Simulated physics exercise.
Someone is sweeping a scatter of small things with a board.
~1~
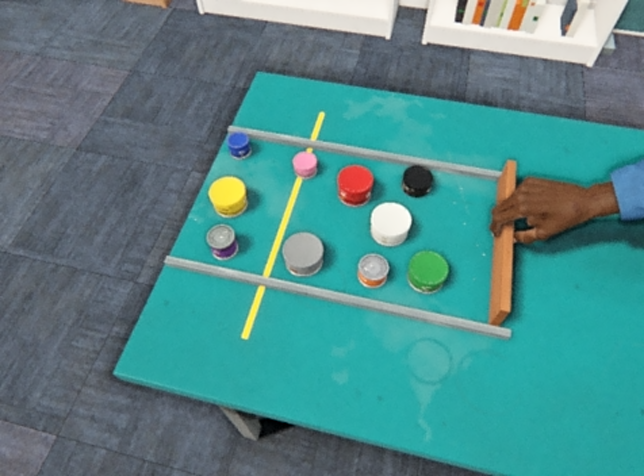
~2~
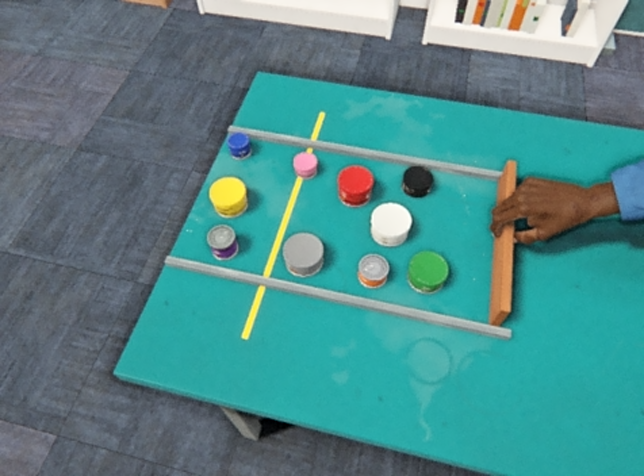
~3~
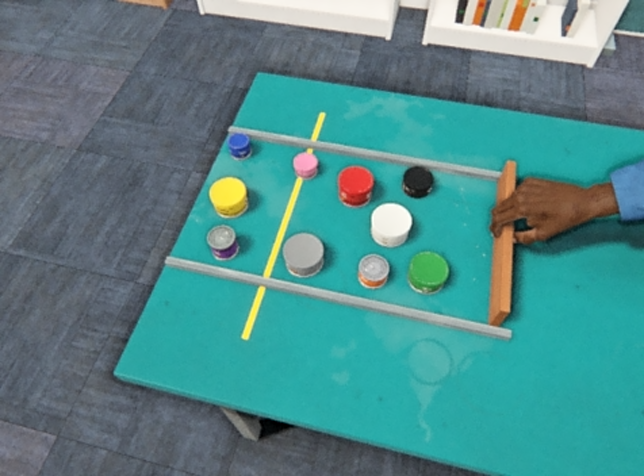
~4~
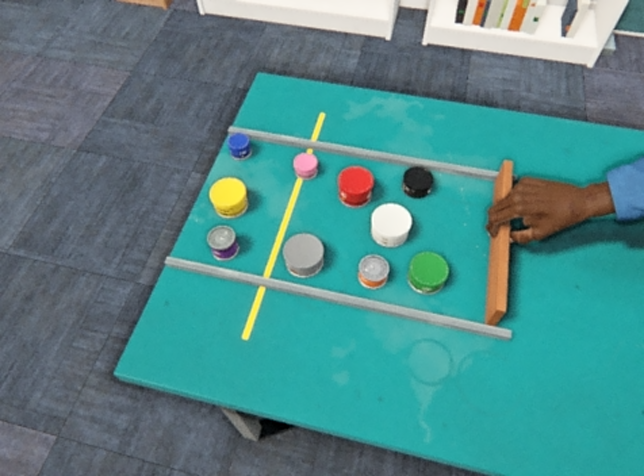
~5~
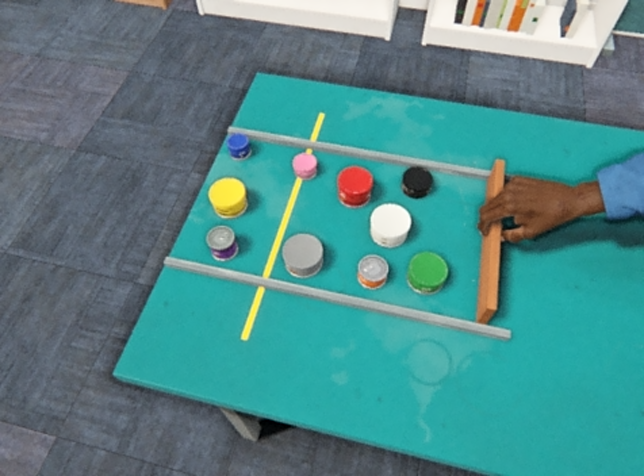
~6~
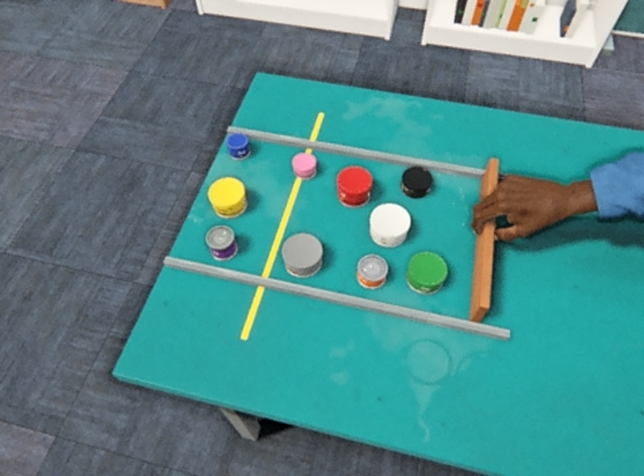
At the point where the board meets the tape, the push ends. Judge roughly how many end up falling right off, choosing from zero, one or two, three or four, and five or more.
It is zero.
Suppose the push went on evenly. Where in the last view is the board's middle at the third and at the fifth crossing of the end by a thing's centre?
(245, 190) and (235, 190).
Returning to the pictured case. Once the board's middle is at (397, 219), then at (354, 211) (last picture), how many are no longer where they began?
Counting first: 4, next 6.
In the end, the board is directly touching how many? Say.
It's 5.
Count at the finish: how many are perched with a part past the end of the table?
That adds up to 0.
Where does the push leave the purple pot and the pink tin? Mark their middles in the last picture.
Final centres, first then second: (197, 237), (267, 160).
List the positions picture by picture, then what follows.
The first frame shows blue tin (239, 146); yellow tin (229, 198); purple pot (223, 243); board (503, 238); tape (289, 209).
The second frame shows yellow tin (229, 198); orange tin (373, 272).
The third frame shows purple pot (223, 243); board (503, 239).
The fourth frame shows blue tin (240, 147); black tub (417, 183).
The fifth frame shows yellow tin (229, 199); pink tin (305, 167).
The sixth frame shows blue tin (238, 147); yellow tin (228, 198); purple pot (222, 244); board (485, 236); tape (289, 209).
Soon after, none off yet; blue tin at rest near (238, 147); yellow tin at rest near (228, 198); purple pot at rest near (222, 244).
In the end, the number that fall off is zero.
